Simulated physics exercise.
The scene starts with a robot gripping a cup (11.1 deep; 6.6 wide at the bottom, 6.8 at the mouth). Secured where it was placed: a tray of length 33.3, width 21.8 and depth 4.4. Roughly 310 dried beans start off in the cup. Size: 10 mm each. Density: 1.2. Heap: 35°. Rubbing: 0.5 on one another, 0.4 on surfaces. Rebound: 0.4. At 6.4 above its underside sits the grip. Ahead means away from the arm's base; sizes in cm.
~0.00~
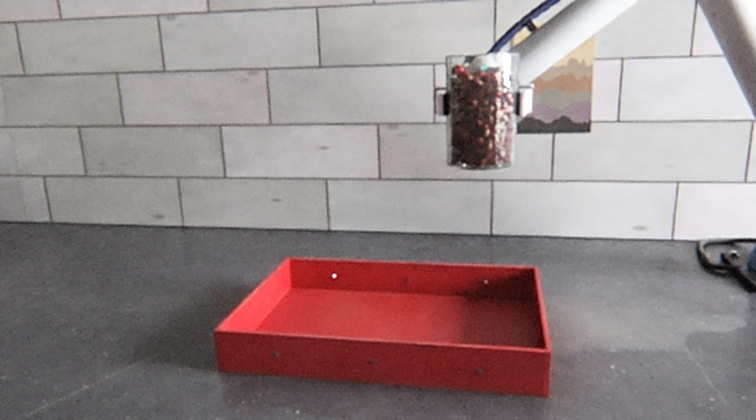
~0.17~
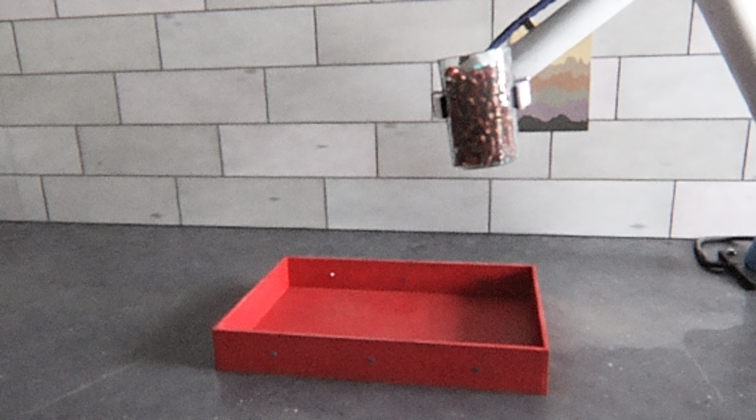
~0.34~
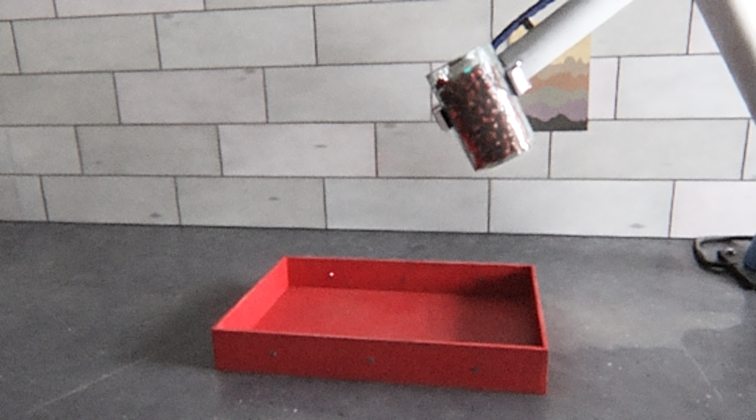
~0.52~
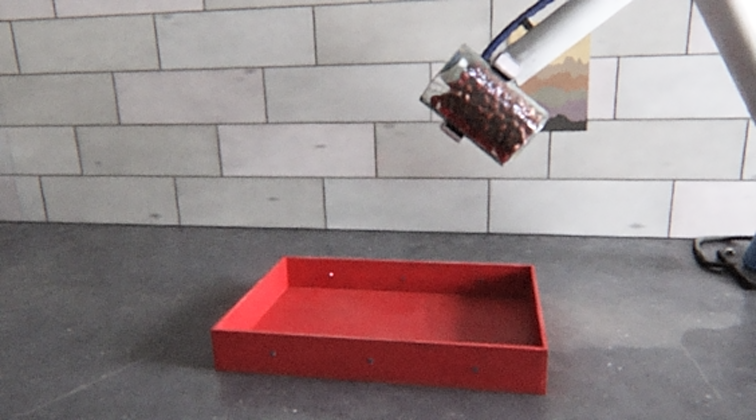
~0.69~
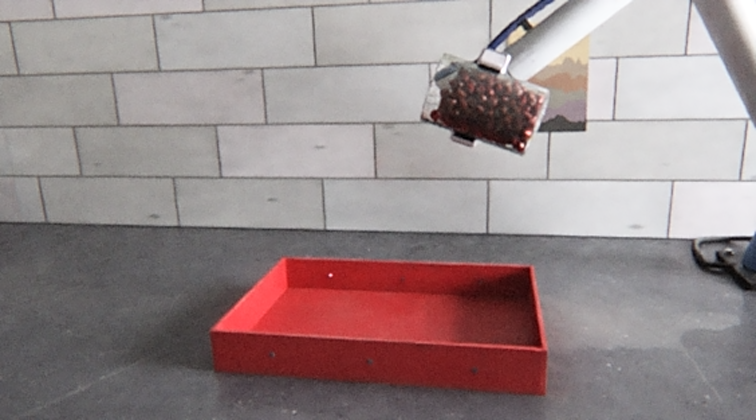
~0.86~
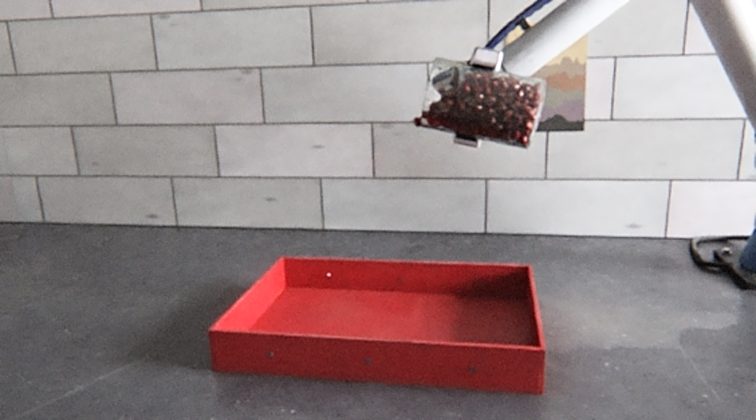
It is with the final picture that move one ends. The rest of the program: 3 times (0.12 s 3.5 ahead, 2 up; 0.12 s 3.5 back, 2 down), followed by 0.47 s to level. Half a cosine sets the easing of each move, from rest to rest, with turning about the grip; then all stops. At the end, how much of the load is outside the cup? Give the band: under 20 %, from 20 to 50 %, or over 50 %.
The share falls over 50 %.
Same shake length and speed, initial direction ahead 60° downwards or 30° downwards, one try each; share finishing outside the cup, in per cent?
Near 5 and 20 percent respectively.
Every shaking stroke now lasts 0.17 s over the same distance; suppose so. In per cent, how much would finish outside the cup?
It would come to around 25 %.
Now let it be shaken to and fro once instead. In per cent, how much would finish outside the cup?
In that case it would be near 30 percent.
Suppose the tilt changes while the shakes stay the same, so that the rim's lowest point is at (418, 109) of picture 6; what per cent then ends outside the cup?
Result: Approximately 30 %.
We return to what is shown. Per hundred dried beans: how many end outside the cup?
Some 60 in a hundred.
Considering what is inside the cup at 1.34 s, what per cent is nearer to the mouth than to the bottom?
65 per cent.
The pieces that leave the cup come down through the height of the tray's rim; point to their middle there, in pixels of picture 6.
I'd say somewhere around (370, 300).
After 1.34 s, tilted 77° forward, highest piece 28 above the table; 184 in the cup, 84 in the tray, 46 in flight or on a rim.
After 1.81 s, tilted 39° forward, highest piece 29 above the table; 185 in the tray, 128 in the cup, 1 in flight or on a rim.
After 2.25 s, level, highest piece 27 above the table; 186 in the tray, 128 in the cup.
After 3.30 s, level, highest piece 27 above the table; 186 in the tray, 128 in the cup.
In the end, 186 in the tray, 128 in the cup. That is 59 % outside the cup.
